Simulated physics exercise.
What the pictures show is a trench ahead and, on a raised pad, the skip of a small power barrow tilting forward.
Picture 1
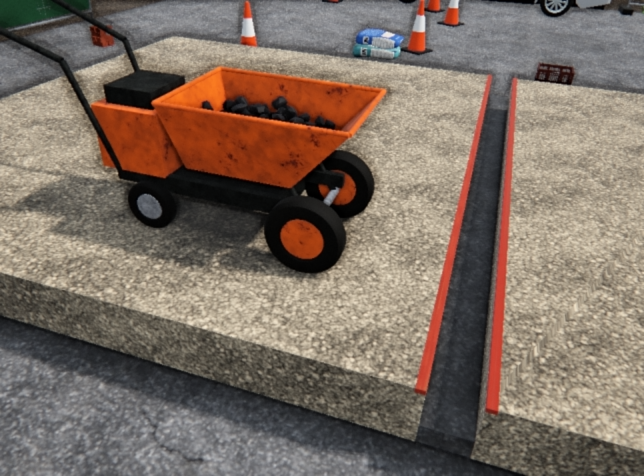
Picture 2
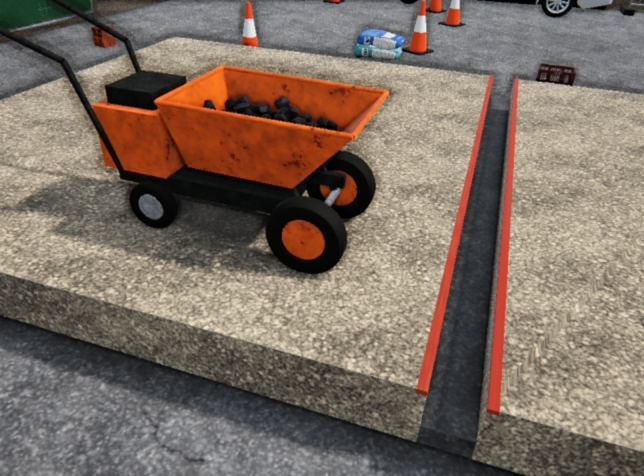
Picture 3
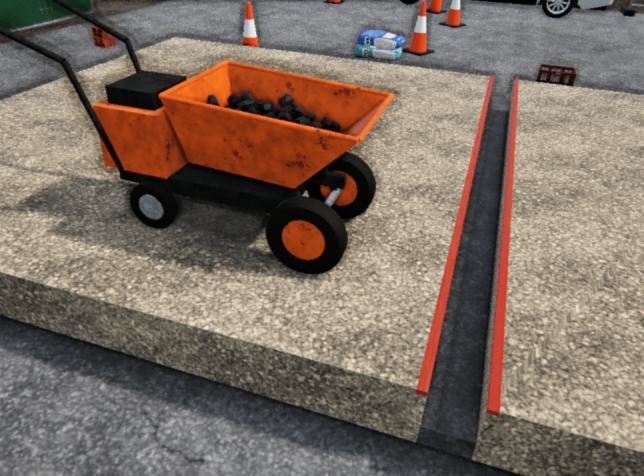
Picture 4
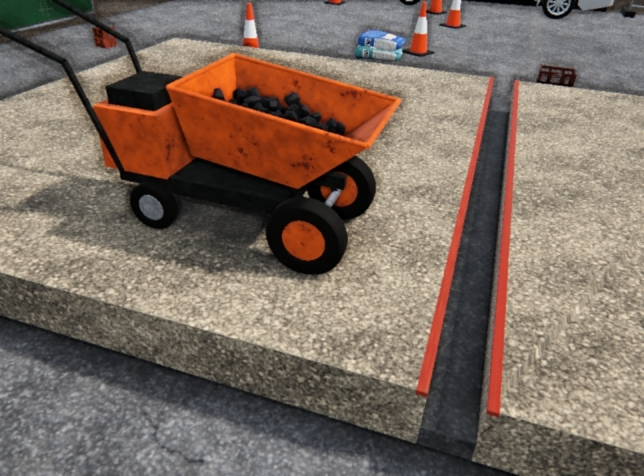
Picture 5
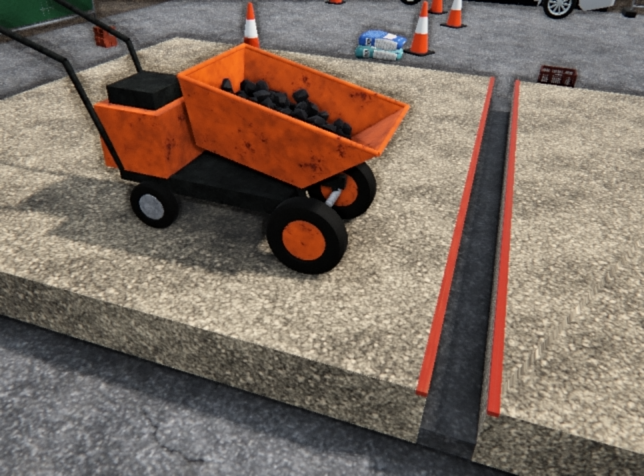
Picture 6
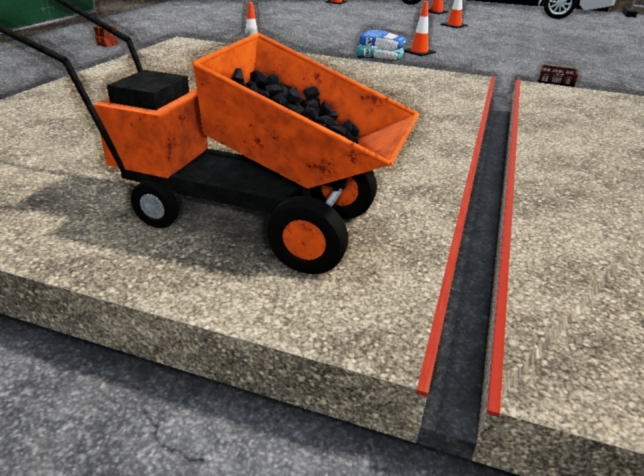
The orange skip of a small barrow tilts forward to the right, carrying dark lumps.
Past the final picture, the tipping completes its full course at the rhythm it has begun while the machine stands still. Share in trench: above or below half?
Ends mostly inside.
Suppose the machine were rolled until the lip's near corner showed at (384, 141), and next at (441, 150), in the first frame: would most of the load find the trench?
With the lip at the first place the share is beyond one half; at the second place it is short of one half.
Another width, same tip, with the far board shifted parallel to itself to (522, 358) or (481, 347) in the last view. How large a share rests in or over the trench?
Lab note: Try one 90 per cent, try two 60 per cent.
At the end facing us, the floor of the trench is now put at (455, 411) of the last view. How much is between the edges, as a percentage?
It comes to 50 per cent or so.
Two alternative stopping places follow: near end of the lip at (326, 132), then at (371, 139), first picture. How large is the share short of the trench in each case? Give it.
In order, 30 % followed by 0 %.
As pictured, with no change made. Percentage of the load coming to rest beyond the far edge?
I'd put it at some 5 per cent of the load.
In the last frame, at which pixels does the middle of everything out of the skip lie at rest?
Somewhere close to (469, 285) in the last picture.
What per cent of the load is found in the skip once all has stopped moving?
5 %, about.
Soon, skip tipped steeply; all in the skip.
A while on, skip tipped right over; most in the skip; a small part short of the trench; about a quarter in or heaped over the trench; a stray few falling.
Towards the end, skip tipped right over; a small part in the skip; a small part short of the trench; most in or heaped over the trench; a small part beyond it.
Finally, skip tipped right over; a small part in the skip; a small part short of the trench; most in or heaped over the trench; a small part beyond it.
